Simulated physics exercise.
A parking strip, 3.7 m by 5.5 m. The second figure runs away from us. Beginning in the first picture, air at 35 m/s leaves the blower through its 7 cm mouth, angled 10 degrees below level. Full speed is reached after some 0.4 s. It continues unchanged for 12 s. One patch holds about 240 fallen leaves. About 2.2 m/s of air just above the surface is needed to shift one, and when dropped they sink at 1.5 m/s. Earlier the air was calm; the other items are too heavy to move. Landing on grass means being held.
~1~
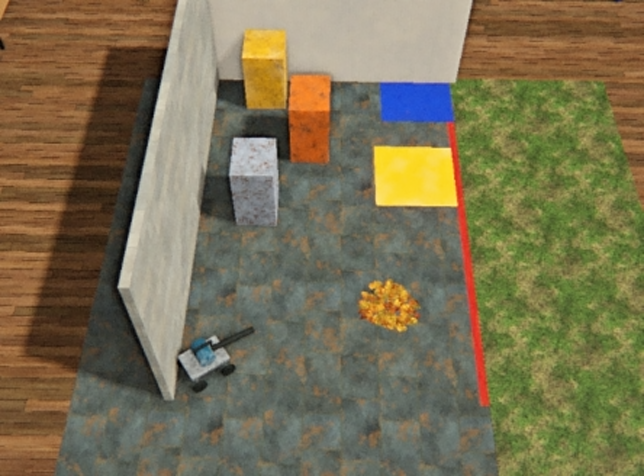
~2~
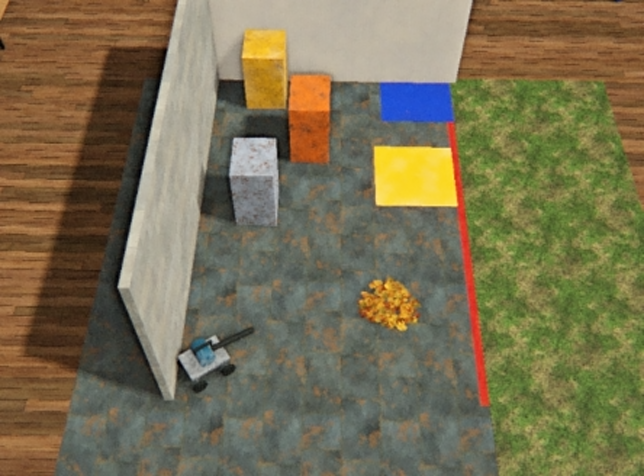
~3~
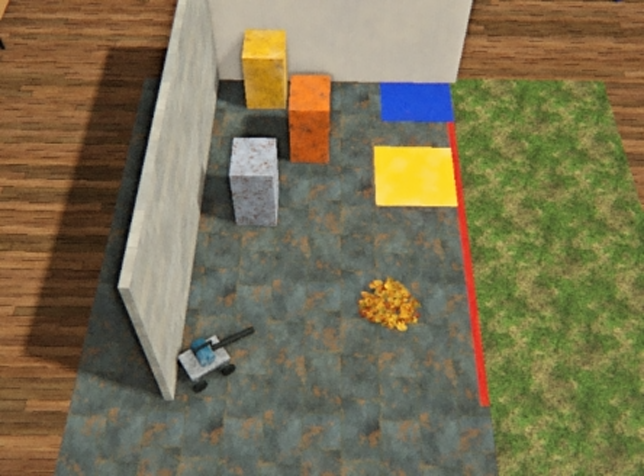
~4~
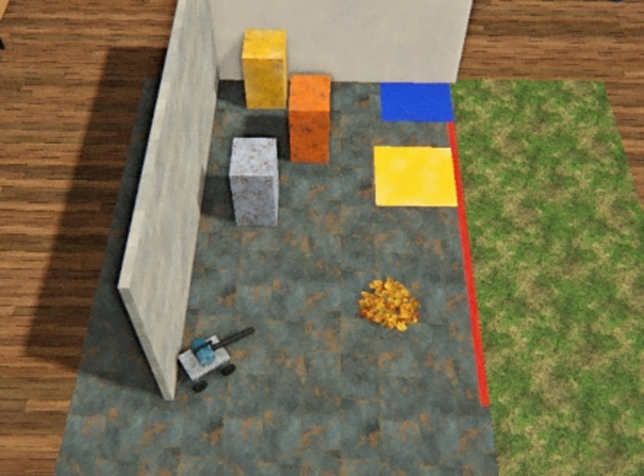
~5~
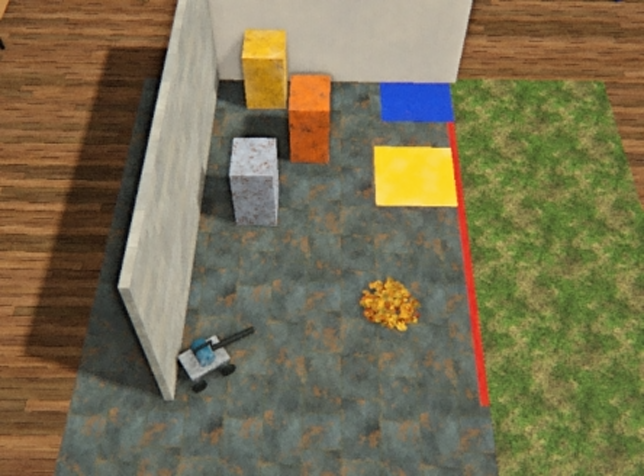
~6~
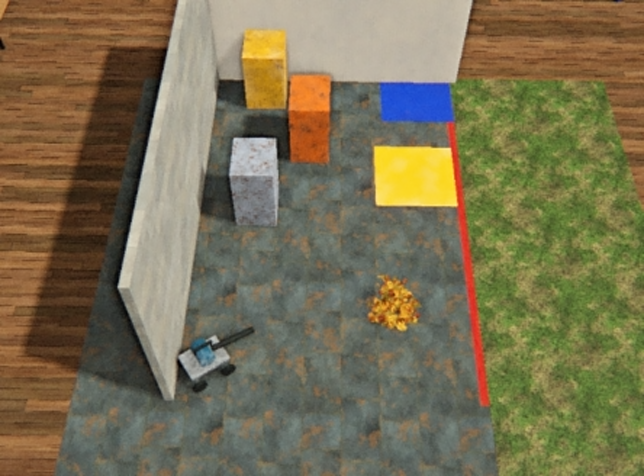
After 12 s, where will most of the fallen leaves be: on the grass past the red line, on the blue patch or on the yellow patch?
Most of them end up at the red one.
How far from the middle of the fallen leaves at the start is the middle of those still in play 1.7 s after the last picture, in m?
The centre ends up some 1.0 m from the start.
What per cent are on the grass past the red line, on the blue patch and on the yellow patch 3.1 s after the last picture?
Shares come out near 50 % for red, 0 % for blue and 0 % for yellow.
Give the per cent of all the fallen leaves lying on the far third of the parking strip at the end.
0 %.
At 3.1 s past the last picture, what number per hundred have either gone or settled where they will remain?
The share is roughly 60 %.
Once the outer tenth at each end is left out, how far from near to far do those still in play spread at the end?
The middle bunch covers about 1.2 m from near to far.
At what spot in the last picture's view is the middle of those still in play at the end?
Look near pixel (476, 290) of the last view.
Then, 1.7 s after the last picture, 0 % are on the blue patch, 40 % on the grass past the red line and 0 % on the yellow patch; the middle of those still in play is near (471, 293); 48 % have settled or left.
Then, 3.1 s after the last picture, 0 % are on the blue patch, 46 % on the grass past the red line and 0 % on the yellow patch; the middle of those still in play is near (475, 290); 60 % have settled or left.
Then, 5.8 s after the last picture, 0 % are on the blue patch, 50 % on the grass past the red line and 0 % on the yellow patch; the middle of those still in play is near (476, 291); 70 % have settled or left.
Then, 11.2 s after the last picture, at the end, 0 % are on the blue patch, 52 % on the grass past the red line and 0 % on the yellow patch; the middle of those still in play is near (476, 290).
